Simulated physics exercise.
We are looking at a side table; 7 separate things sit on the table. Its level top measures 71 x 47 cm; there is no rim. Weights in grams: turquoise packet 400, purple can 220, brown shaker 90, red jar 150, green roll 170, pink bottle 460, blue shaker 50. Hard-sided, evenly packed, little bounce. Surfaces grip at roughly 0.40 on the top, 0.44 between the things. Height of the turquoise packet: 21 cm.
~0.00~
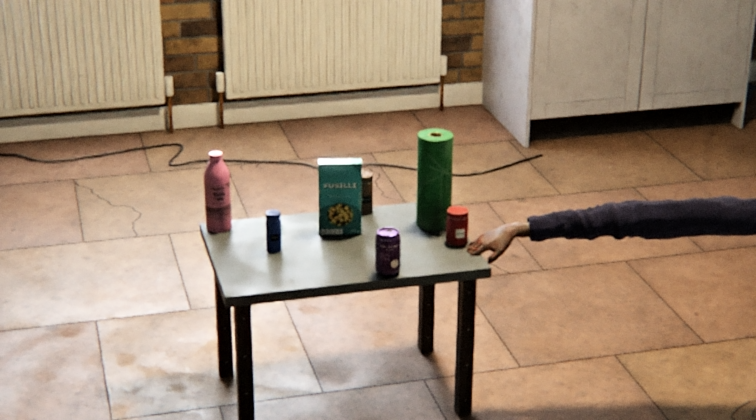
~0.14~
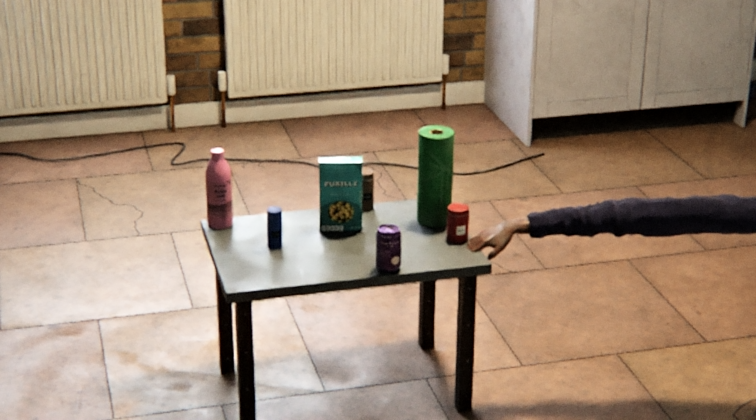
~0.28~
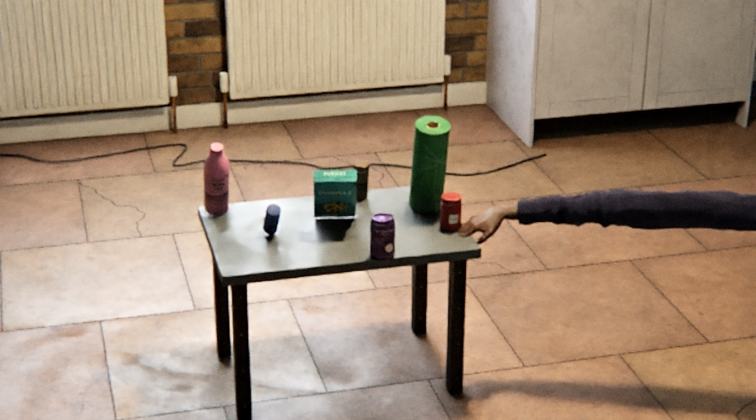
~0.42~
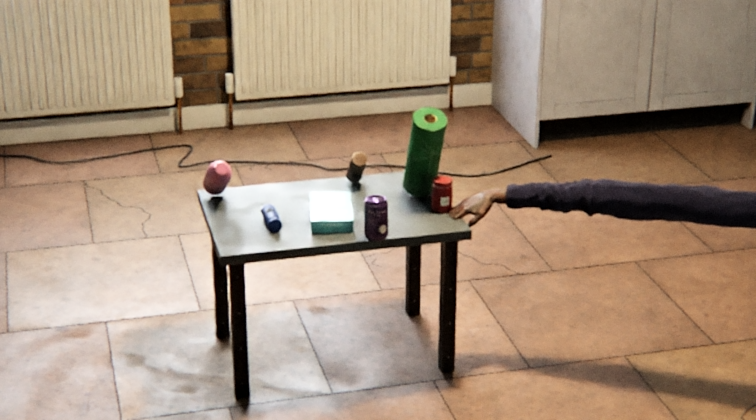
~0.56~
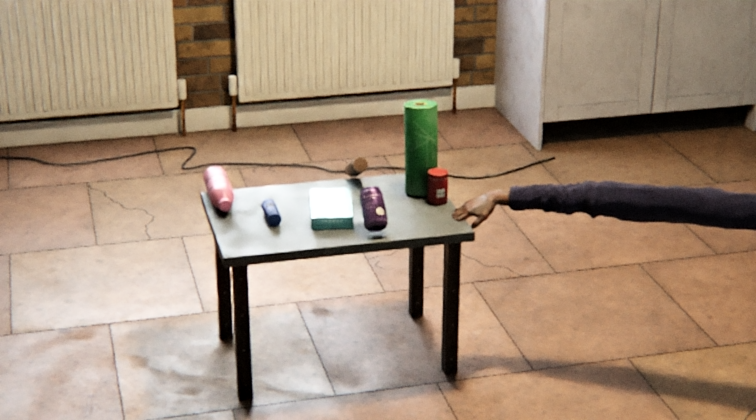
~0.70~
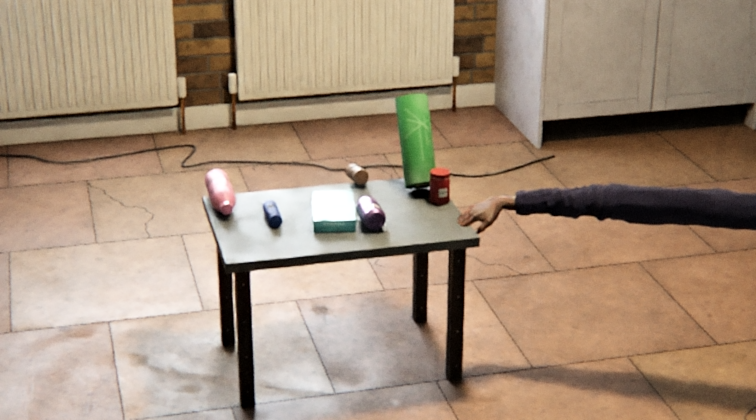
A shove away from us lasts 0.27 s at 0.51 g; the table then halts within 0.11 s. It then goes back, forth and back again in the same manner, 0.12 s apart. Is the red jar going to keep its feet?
The red jar is still upright.
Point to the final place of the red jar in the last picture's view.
At about (469, 222).
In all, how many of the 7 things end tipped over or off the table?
That comes to 6.
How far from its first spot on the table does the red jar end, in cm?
About 4 cm.
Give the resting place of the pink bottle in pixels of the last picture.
At about (236, 243).
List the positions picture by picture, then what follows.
In the first frame, red jar (457, 226); turquoise packet (340, 197).
In the second frame, table shifted 2 cm; turquoise packet (341, 194) at 4° to upright; brown shaker (365, 190).
In the third frame, table shifted 12 cm; turquoise packet (335, 194) at 39° to upright; pink bottle (217, 178) at 18° to upright.
In the fourth frame, table shifted 25 cm; turquoise packet (331, 212) on its side; purple can (376, 219) shifted 3 cm.
In the fifth frame, table shifted 26 cm; turquoise packet (331, 208) on its side; brown shaker (357, 167) at 61° to upright.
In the sixth frame, table shifted 20 cm; red jar (440, 186) shifted 9 cm; pink bottle (221, 194) on its side.
Around 1.10 s, green roll now off the table; red jar shifted 5 cm near (466, 219); turquoise packet on its side.
Around 1.50 s, table shifted 26 cm; turquoise packet on its side; purple can on its side; pink bottle on its side.
Finally (3.4 s), off the table and tipped over, brown shaker and green roll; on their side or leaning hard on the table, turquoise packet, purple can, pink bottle and blue shaker; the last one still in place (within 5 cm). In the last view, red jar near (469, 222).
